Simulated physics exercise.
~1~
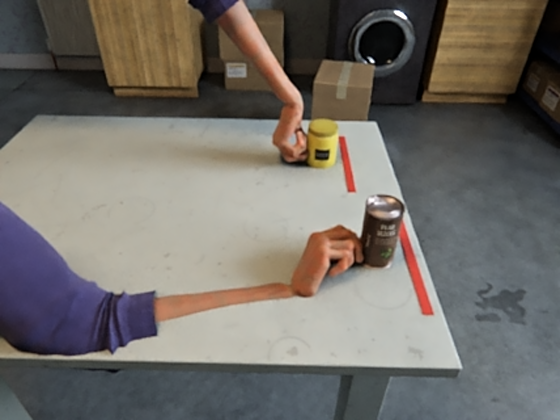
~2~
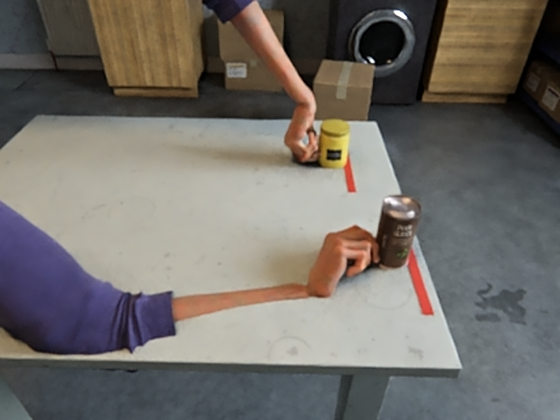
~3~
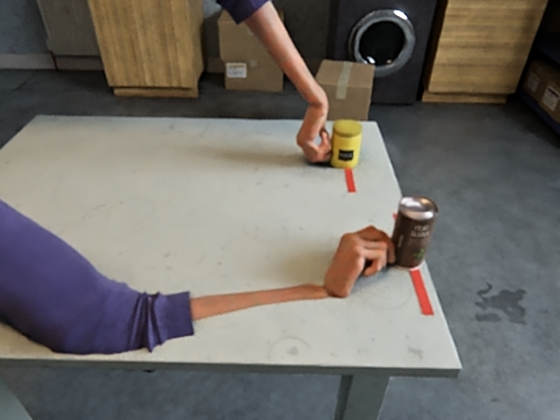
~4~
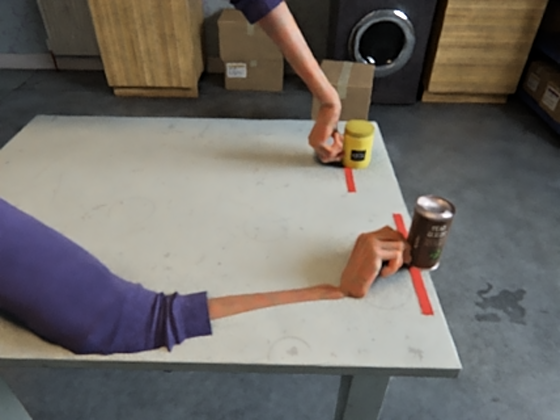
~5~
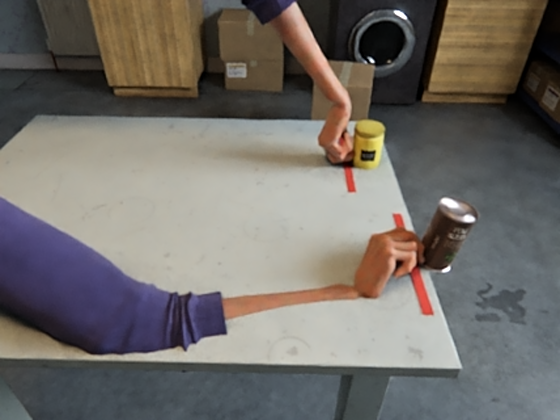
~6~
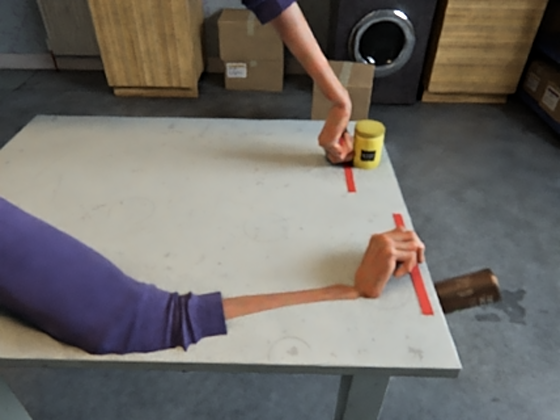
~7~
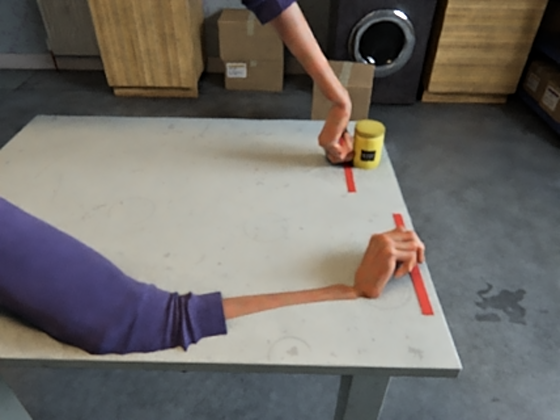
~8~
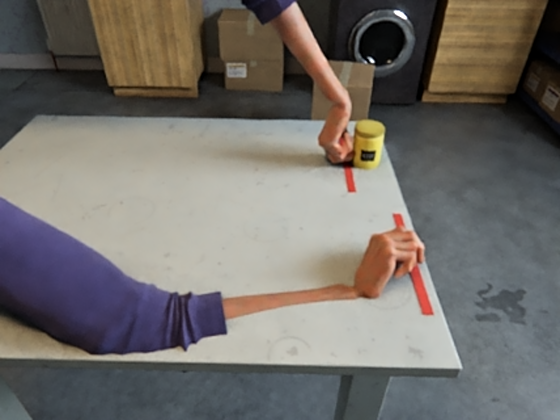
Two purple-sleeved arms reach over a pale table in a room with a grey floor, seen from above at an angle, with wooden cabinets, cardboard boxes and a washing machine behind. One hand rests behind a brown tin at the near right, the other behind a yellow jar farther back, each close to a strip of red tape by the right edge. Both hands slowly push the containers rightward. The tin reaches the edge, leans outward, then tips onto its side and drops out of sight. The hands stop at the tapes, and the jar stays upright on the table.
